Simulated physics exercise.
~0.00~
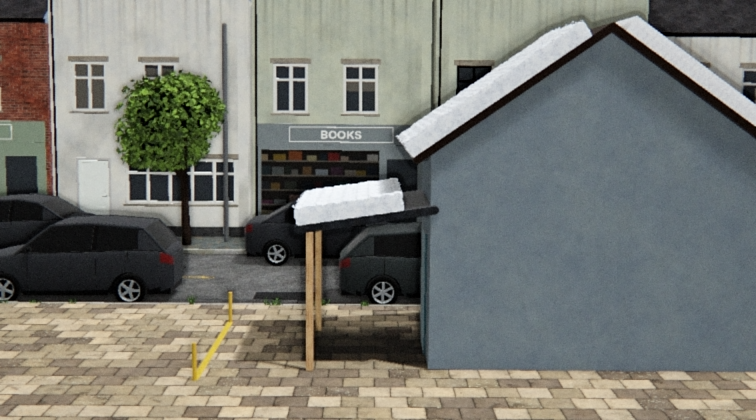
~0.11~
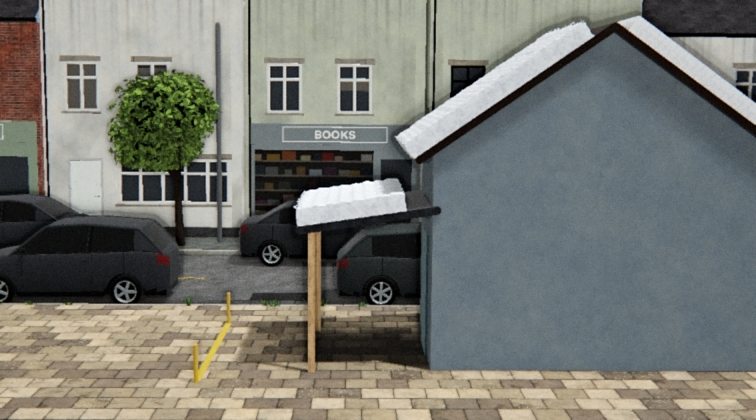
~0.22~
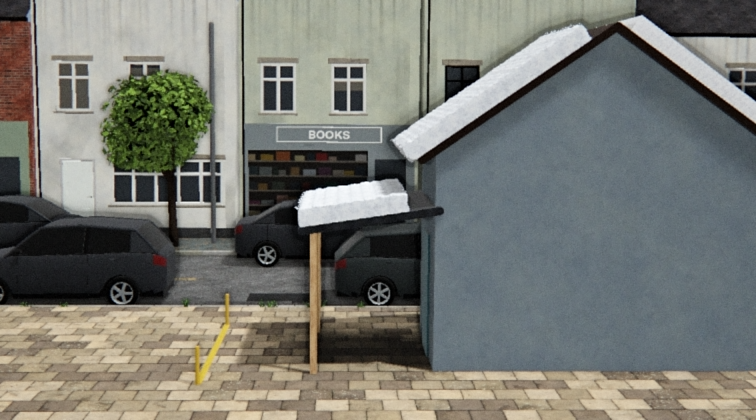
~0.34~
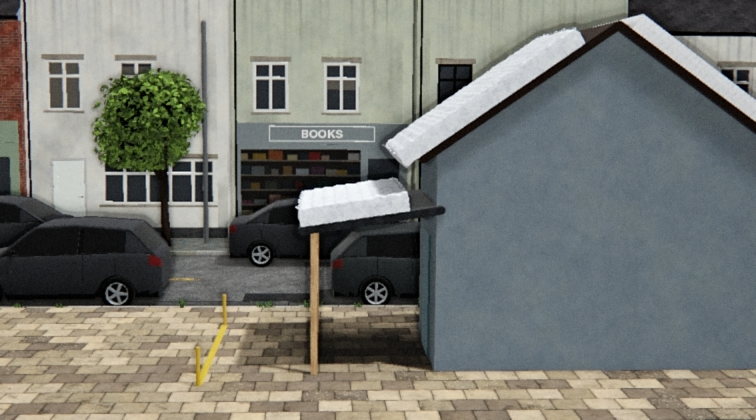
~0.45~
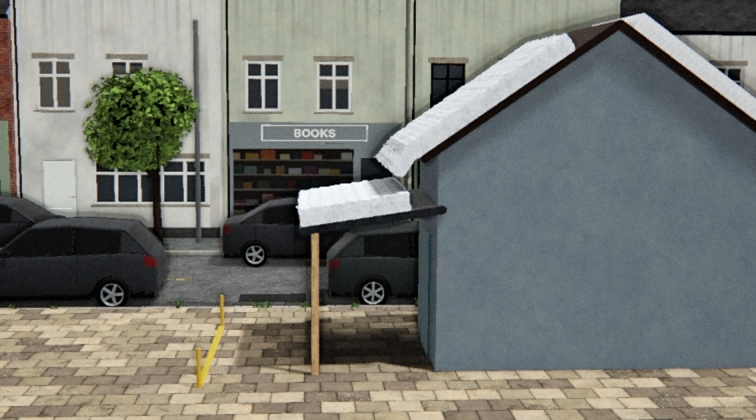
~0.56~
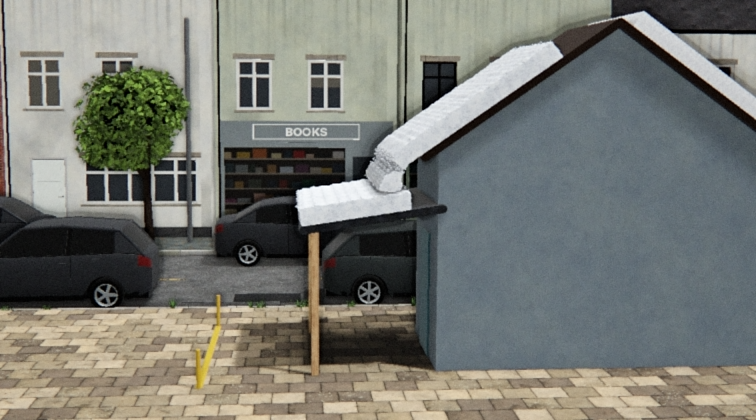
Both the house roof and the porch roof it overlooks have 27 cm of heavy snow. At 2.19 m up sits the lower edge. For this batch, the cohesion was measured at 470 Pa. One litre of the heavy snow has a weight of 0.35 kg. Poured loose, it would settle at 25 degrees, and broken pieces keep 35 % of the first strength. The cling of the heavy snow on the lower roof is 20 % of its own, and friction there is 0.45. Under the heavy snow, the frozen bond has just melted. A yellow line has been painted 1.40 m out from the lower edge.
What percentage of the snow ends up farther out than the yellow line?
About 27 %.
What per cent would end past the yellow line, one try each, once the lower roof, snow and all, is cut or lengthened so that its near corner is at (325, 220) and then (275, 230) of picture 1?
I'd expect around 40 percent the first time and around 20 percent the second.
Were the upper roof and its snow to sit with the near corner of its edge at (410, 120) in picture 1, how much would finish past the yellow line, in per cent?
50 %.
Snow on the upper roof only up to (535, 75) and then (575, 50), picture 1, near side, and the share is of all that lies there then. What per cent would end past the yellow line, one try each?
In turn about 7 %, 20 %.
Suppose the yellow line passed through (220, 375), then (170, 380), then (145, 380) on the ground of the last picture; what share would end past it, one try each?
First try around 35 per cent, second around 18 per cent, third around 12 per cent.
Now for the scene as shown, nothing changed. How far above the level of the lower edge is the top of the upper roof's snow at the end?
It ends up some 0.6 m higher than the lower edge.
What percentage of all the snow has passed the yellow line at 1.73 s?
Close to 0 per cent.
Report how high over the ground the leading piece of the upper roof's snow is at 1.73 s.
Height: Approx. 1.0 m.
After 1.10 s, none is below the lower edge and 0 % is past the line.
After 1.73 s, 23 % is below the lower edge and 0 % is past the line.
After 2.37 s, 54 % is below the lower edge and 26 % is past the line.
After 3.00 s, 55 % is below the lower edge and 27 % is past the line.
After 3.60 s, at the end, 55 % is below the lower edge and 27 % is past the line.
